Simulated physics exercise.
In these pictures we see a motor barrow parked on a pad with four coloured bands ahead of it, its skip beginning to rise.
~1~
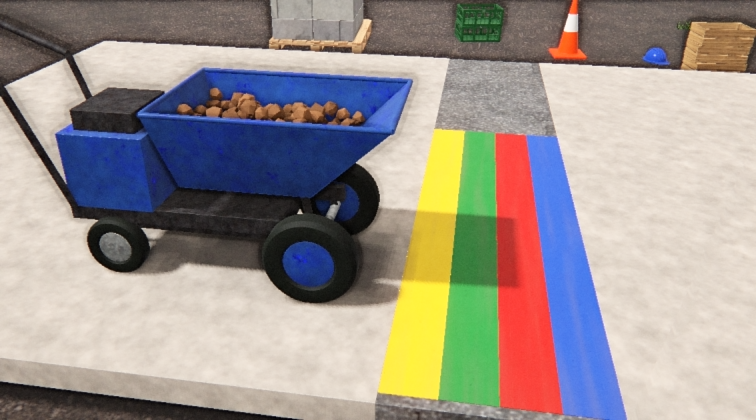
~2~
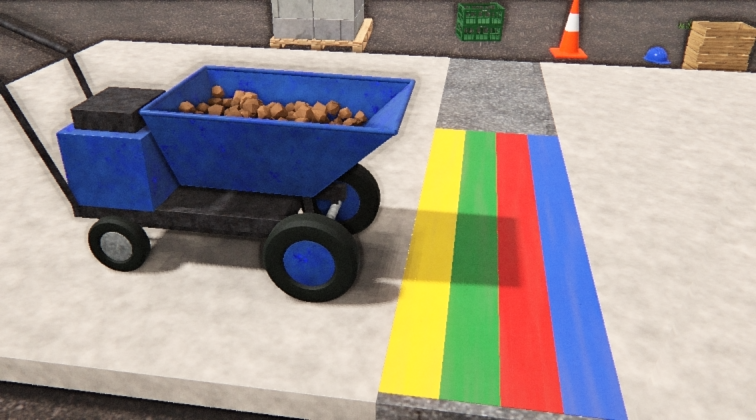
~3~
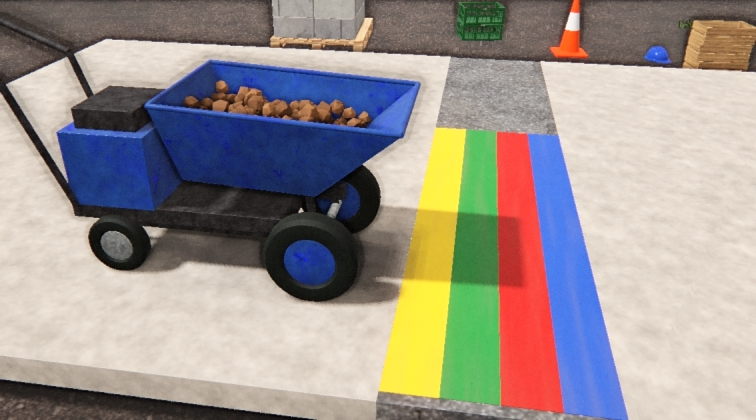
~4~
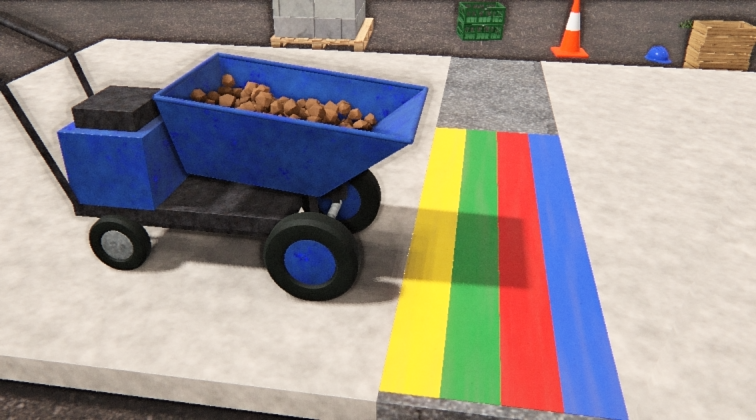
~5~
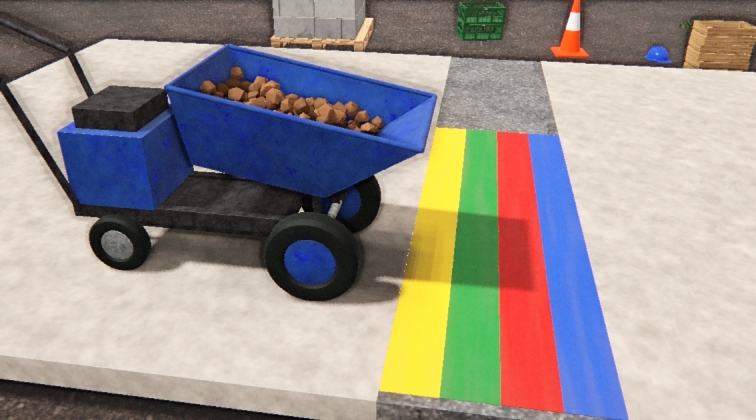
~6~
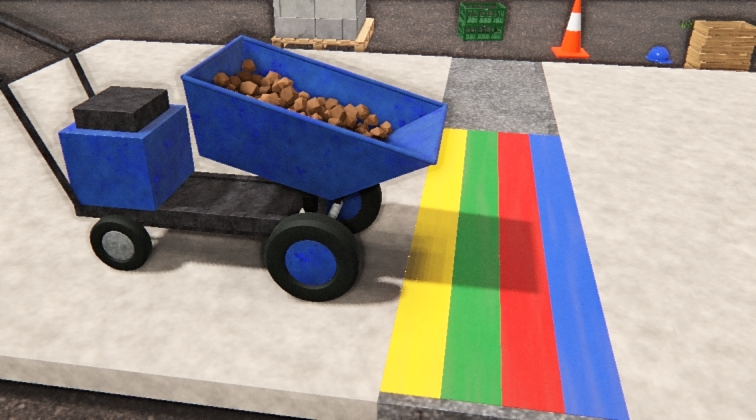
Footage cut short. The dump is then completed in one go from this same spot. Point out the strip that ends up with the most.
The red one ends up with the most.
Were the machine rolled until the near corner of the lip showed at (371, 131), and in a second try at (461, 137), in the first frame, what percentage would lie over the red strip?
Position 1 near 30 %, position 2 near 10 %.
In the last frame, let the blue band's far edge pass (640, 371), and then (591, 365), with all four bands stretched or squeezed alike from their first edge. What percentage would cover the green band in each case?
About 20 % and 0 %.
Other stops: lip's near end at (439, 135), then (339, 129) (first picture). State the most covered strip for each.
Case 1 - blue; case 2 - that green strip.
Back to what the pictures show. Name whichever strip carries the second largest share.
Following the top strip comes the blue strip.
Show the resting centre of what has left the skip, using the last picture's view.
About pixel (538, 275).
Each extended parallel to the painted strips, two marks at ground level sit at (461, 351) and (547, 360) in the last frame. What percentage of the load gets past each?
70 % and 30 %.
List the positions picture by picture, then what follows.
Lip of the skip at (392, 132), level; top of the load at (262, 120), clay clods; yellow strip at (416, 342); green strip at (471, 348); red strip at (527, 354); blue strip at (584, 360), in the first picture.
Lip of the skip at (395, 133), level; top of the load at (251, 123), in the second picture.
Lip of the skip at (401, 136), tipped barely; top of the load at (255, 120), in the third picture.
Lip of the skip at (410, 142), tipped a little; top of the load at (246, 112), in the fourth picture.
Lip of the skip at (421, 151), tipped a little; top of the load at (254, 107), in the fifth picture.
Lip of the skip at (434, 163), tipped clearly; top of the load at (267, 102); yellow strip at (418, 341); green strip at (473, 347); red strip at (529, 353); blue strip at (587, 359), in the sixth picture.
Soon, skip tipped steeply; all in the skip.
A while on, skip tipped steeply; about two thirds in the skip; a small part over the green strip; about a quarter over the red strip; a stray few over the blue strip.
Towards the end, skip tipped right over; about a quarter in the skip; a small part over the green strip; about a third over the red strip; about a quarter over the blue strip; a small part off the paint.
Finally, skip tipped right over; about a quarter in the skip; none over the yellow strip; a small part over the green strip; about a third over the red strip; about a quarter over the blue strip; a small part off the paint.
